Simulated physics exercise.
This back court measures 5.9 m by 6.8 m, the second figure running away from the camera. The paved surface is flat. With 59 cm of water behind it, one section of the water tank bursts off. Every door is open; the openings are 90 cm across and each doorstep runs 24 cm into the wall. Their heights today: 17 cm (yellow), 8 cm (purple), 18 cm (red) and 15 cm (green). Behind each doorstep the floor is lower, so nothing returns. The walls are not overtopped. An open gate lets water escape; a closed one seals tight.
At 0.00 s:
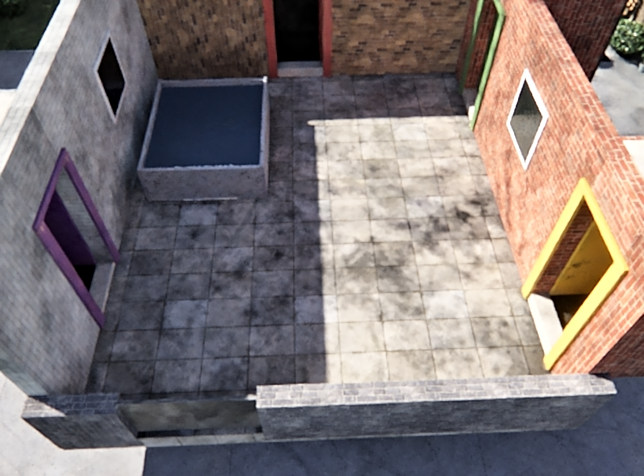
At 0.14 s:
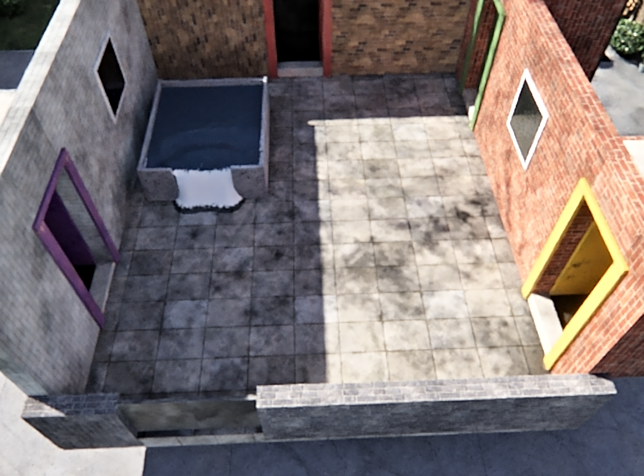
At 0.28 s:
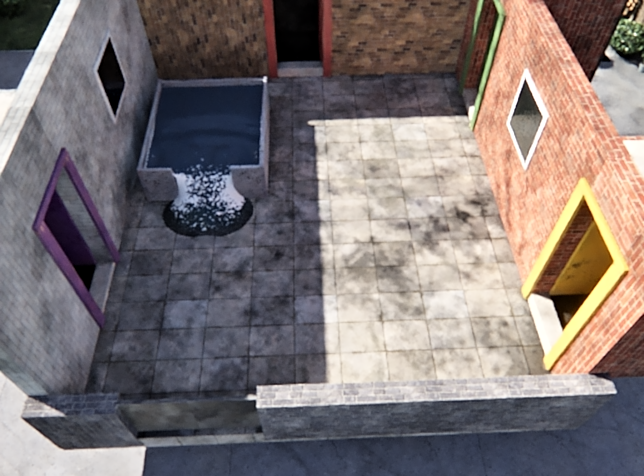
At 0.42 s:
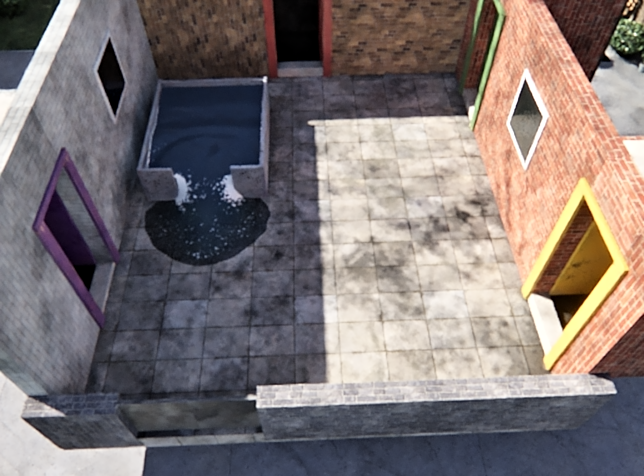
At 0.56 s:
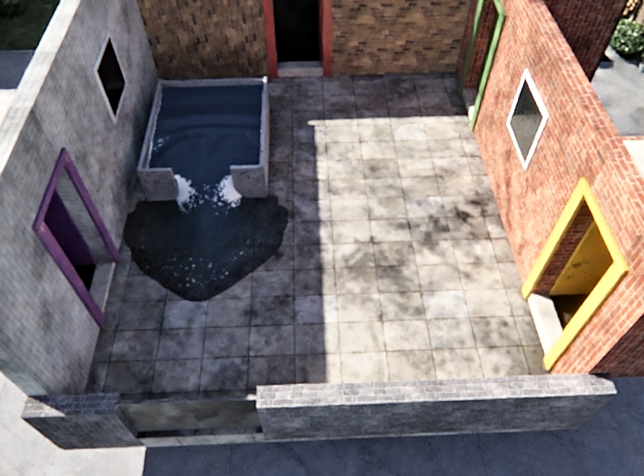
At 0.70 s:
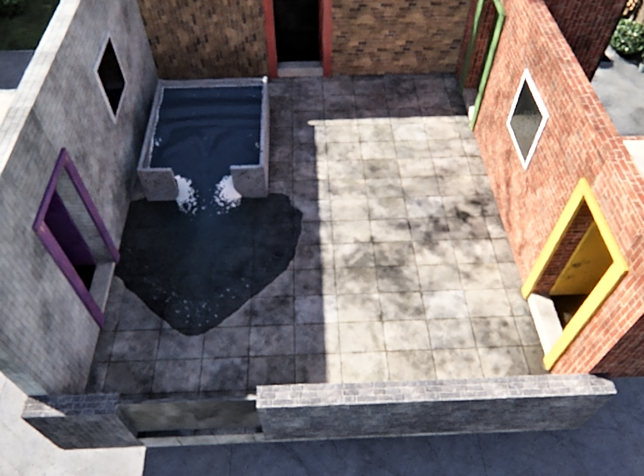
The footage shows a paved walled court with purple, red, green and yellow doorways, where the front of a full water tank gives way and water pours out, spreading across the shaded paving toward the viewer in a dark, widening pool.
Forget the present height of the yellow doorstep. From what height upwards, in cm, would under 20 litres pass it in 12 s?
About 12 cm.
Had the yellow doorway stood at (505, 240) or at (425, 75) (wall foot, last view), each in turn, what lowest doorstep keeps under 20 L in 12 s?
Roughly 6.5 and 7.0 cm.
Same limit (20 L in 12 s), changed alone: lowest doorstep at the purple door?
About 10.5 cm at purple.
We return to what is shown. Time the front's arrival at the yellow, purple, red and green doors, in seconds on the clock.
Yellow 3.6 s, purple 0.8 s, red 9.0 s, green 6.5 s.
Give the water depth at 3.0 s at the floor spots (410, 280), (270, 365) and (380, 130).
About 1, 8 and 0 cm.
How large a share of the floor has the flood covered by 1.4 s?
About 30 per cent.
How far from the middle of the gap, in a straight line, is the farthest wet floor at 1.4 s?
Some 3.8 m out.
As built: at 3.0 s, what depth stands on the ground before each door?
Depths in cm: Yellow 0, purple 11, red 0, green 0.
After 1.4 s water covers 30 % of the floor, deepest (32 cm) near (209, 205); it has not reached the yellow door.
After 3.0 s water covers 40 % of the floor, deepest (30 cm) near (106, 364); it has not reached the yellow door.
After 12.0 s water covers 95 % of the floor, deepest (9 cm) near (430, 105); 8 cm at the yellow door, 0 litres in over its 17 cm doorstep.
At the yellow door as built, the water arrived by 3.6 s and peaked near 16 cm at 5.2 s.
With a doorstep of 11 cm, 32 litres would have come in within the 12 s; with 13 cm, 11 litres. So under 20 litres takes about 12 cm.
